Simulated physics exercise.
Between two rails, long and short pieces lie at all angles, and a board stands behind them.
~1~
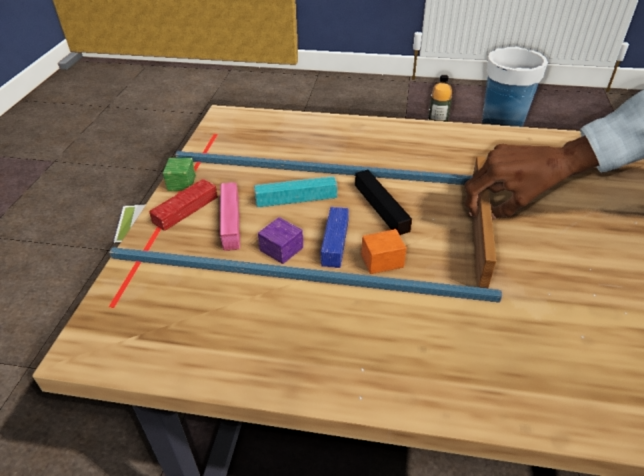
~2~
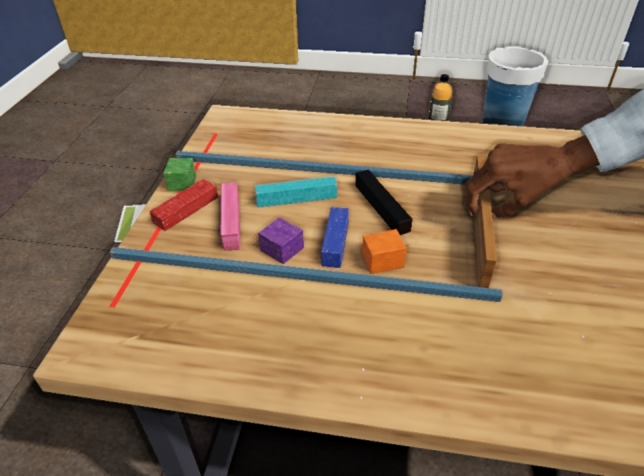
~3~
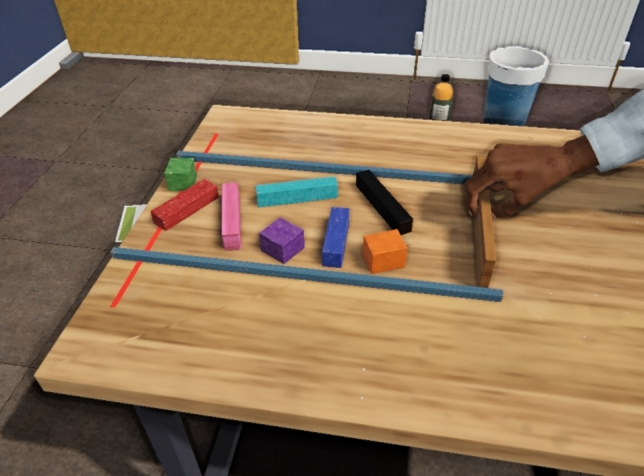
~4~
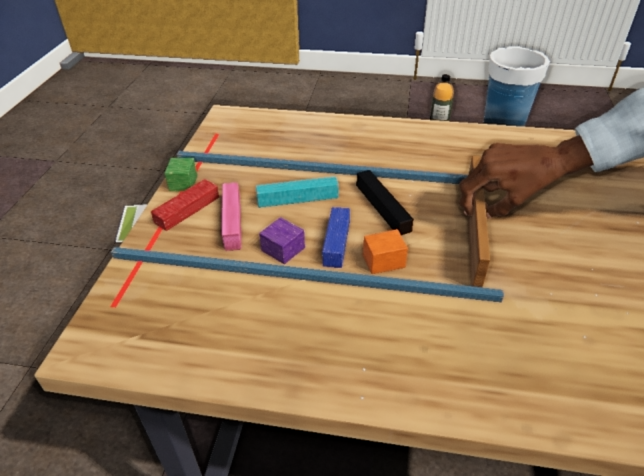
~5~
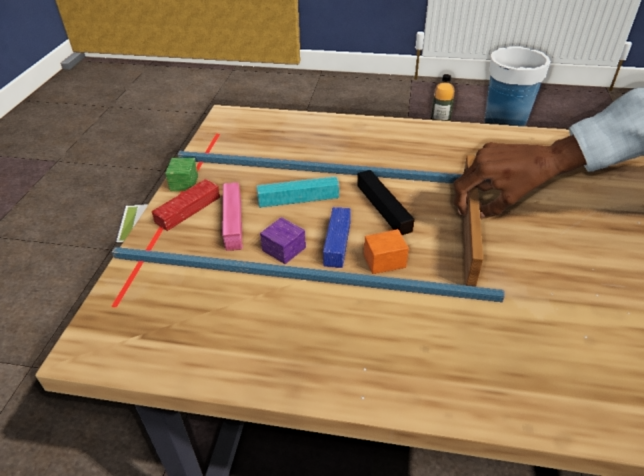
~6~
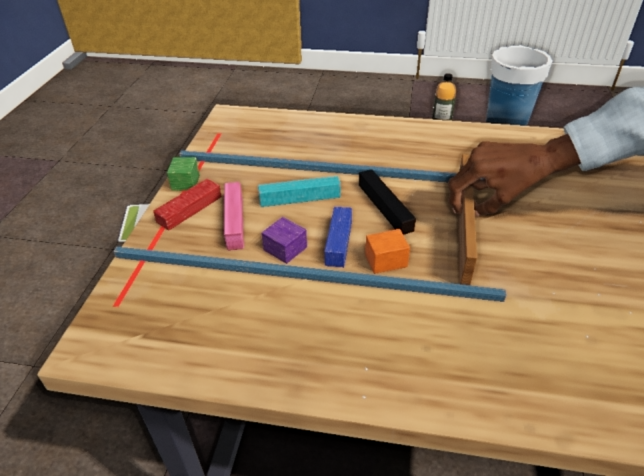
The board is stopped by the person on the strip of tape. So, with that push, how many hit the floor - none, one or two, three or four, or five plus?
I'd say five plus.
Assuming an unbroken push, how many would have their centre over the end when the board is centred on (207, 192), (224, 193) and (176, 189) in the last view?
Going through the three places, I get 4, 3 and 6.
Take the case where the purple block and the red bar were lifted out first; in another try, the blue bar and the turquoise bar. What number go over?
I'd say 4 the first time and 4 the second time.
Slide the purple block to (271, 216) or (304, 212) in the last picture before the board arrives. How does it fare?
Result per start: Gone over the edge; gone over the edge.
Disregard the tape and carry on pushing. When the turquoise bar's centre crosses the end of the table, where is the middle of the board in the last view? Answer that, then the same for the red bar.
The middle is at (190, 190) when it's the turquoise bar, and at (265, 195) when it's the red bar.
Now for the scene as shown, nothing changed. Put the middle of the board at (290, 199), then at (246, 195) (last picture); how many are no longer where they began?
Counts: 8 and 8.
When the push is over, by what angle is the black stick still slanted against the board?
I'd say it's about 0° out of line.
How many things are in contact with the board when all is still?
The count in contact is 2.
Soon after, none off yet; green block at rest near (184, 174); red bar at rest near (189, 203); pink stick at rest near (234, 215).
After that, none off yet; green block displaced a little near (174, 172); red bar displaced a little near (172, 202); pink stick displaced a little near (194, 214).
And then, two off so far; green block off the edge near (187, 405); red bar on its way down near (175, 425); pink stick tilting well over near (121, 231).
In the end, the number that fall off is five or more; gone, blue bar, purple block, turquoise bar, pink stick, red bar and green block.
